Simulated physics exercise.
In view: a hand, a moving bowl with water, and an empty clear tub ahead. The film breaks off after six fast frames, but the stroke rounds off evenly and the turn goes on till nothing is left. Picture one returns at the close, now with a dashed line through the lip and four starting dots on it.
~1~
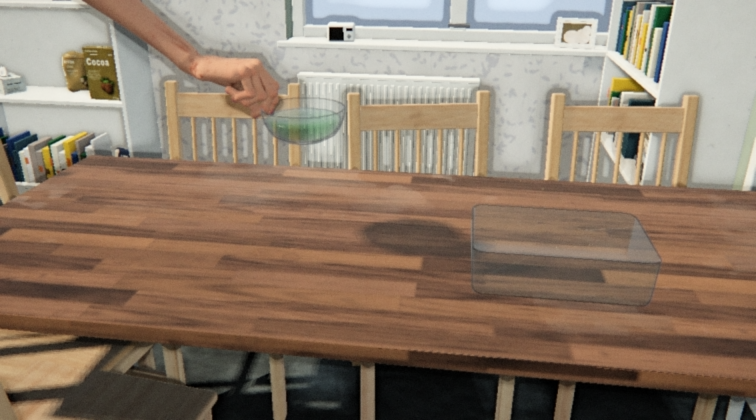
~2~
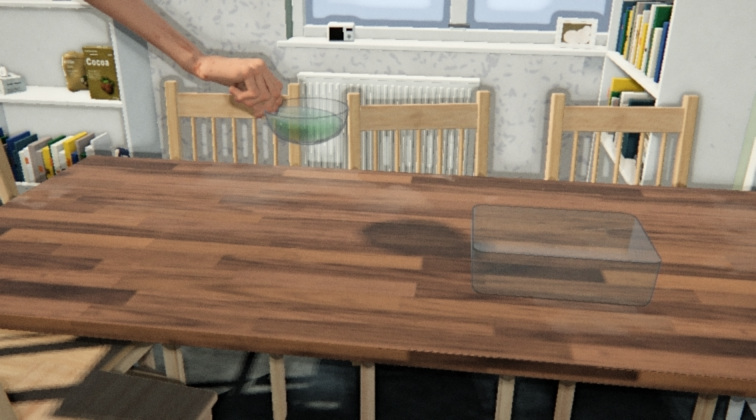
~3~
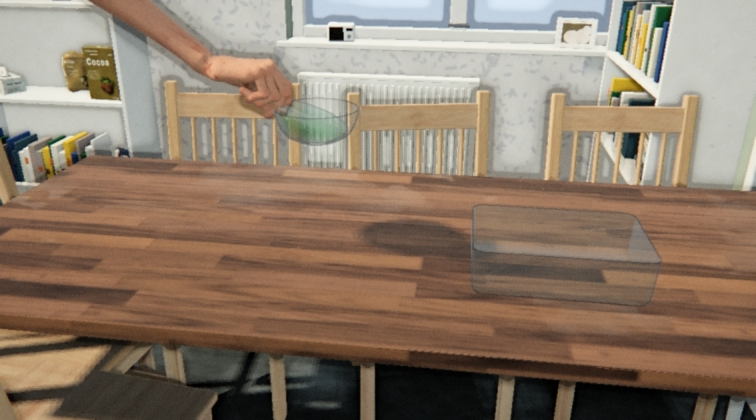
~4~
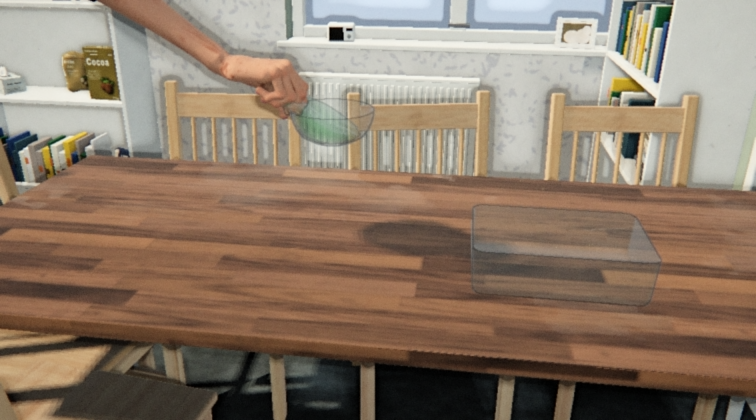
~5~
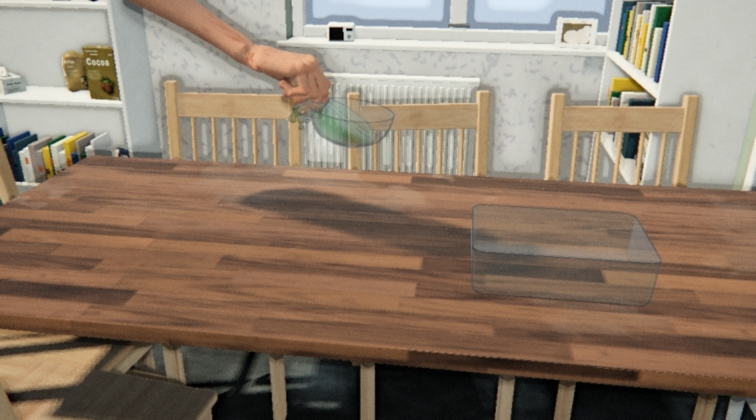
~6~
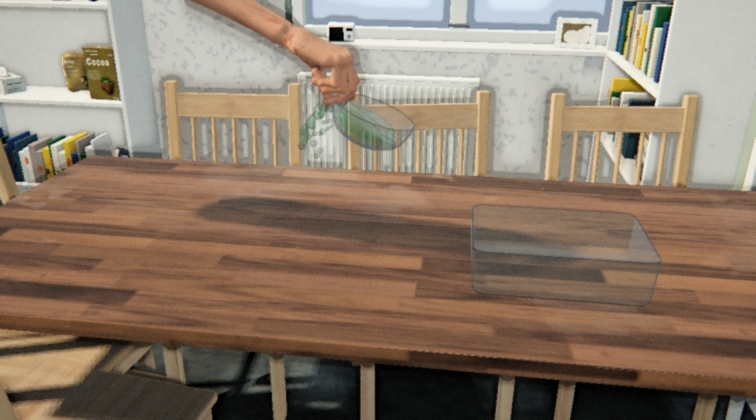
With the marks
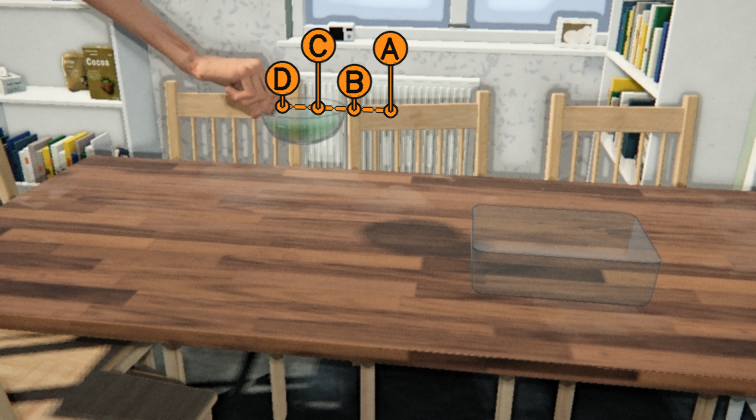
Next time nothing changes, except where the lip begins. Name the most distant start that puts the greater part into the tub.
Spot C just does it.
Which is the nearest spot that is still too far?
That would be D.
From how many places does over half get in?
Three.
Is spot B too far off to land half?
No, not at all.
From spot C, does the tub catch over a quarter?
Yes.
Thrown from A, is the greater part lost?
No, that is safe.
On the marked copy, A at (390, 110); B at (354, 109); C at (318, 107); D at (282, 106).
With A, about 76 % lands in the tub, 18 % falls short and 6 % goes beside or beyond.
With B, about 71 % lands in the tub, 17 % falls short and 11 % goes beside or beyond.
With C, about 66 % lands in the tub, 25 % falls short and 9 % goes beside or beyond.
With D, about 35 % lands in the tub, 62 % falls short and 4 % goes beside or beyond.
